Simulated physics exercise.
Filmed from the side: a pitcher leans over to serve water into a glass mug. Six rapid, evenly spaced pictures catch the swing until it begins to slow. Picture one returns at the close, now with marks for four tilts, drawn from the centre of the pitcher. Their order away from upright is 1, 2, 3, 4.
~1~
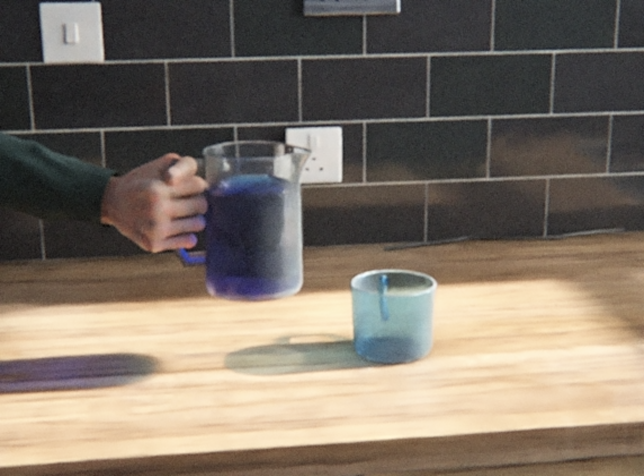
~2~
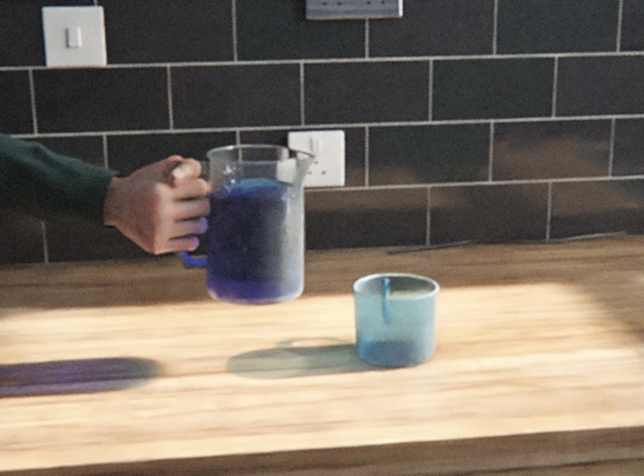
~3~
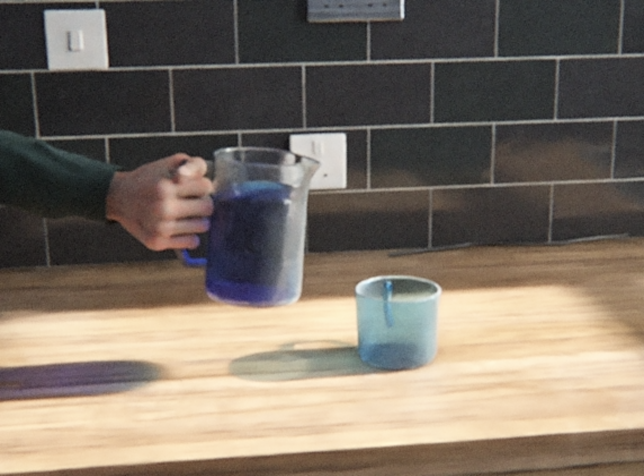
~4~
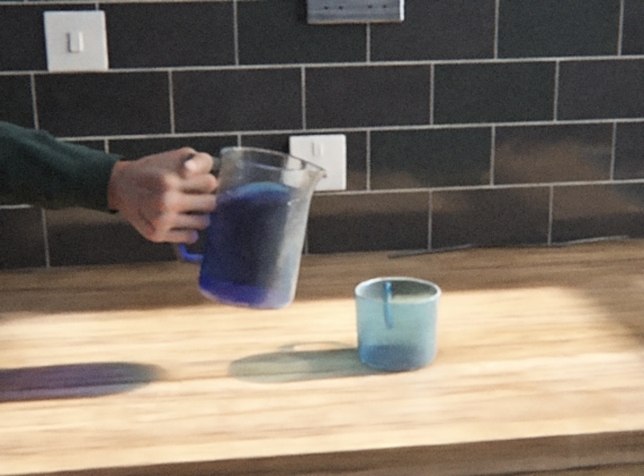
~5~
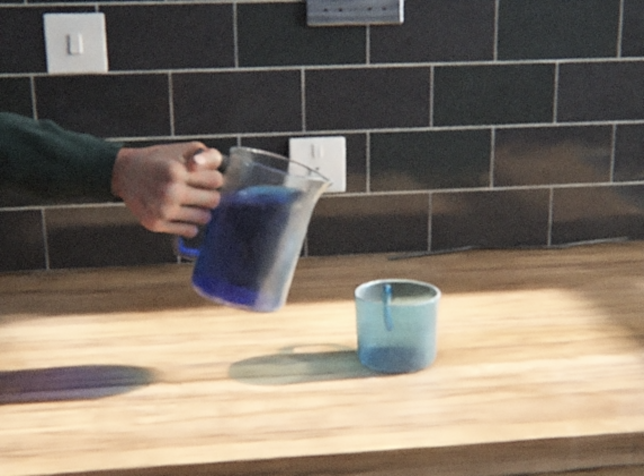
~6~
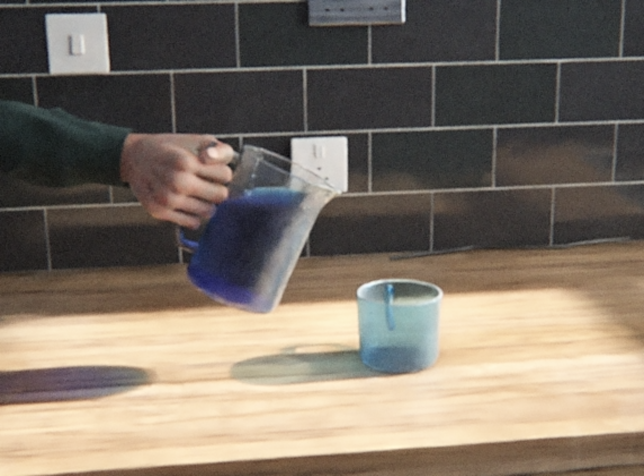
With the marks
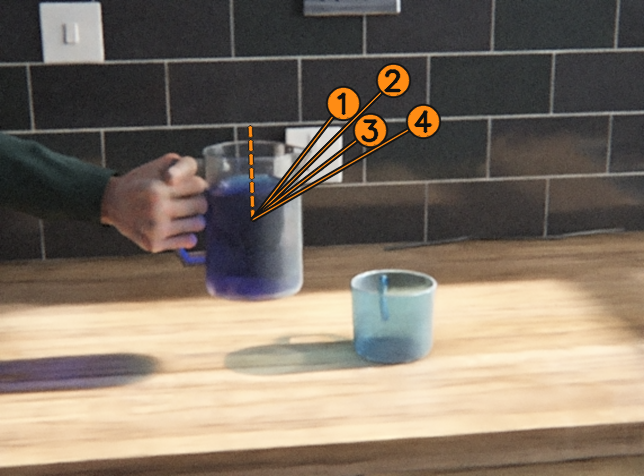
A clear pitcher of blue liquid, held by a hand in a dark green sleeve, starts upright above a wooden counter, then tilts gradually to the right, while a light blue glass stands still to its right.
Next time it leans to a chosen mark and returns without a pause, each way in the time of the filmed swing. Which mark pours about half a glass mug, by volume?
Take 4.
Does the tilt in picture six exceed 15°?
Yes.
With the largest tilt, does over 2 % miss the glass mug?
No.
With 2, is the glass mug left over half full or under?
Under half.
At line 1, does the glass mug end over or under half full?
Under.
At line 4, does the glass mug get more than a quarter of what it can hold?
Yes, it does.
In orange, 1 at (332, 116); 2 at (381, 92); 3 at (356, 140); 4 at (408, 130).
With 1, the glass mug ends with about 5 % of what it can hold.
With 2, the glass mug ends with about 15 % of what it can hold.
With 3, the glass mug ends with about 29 % of what it can hold.
With 4, the glass mug ends with about 49 % of what it can hold.
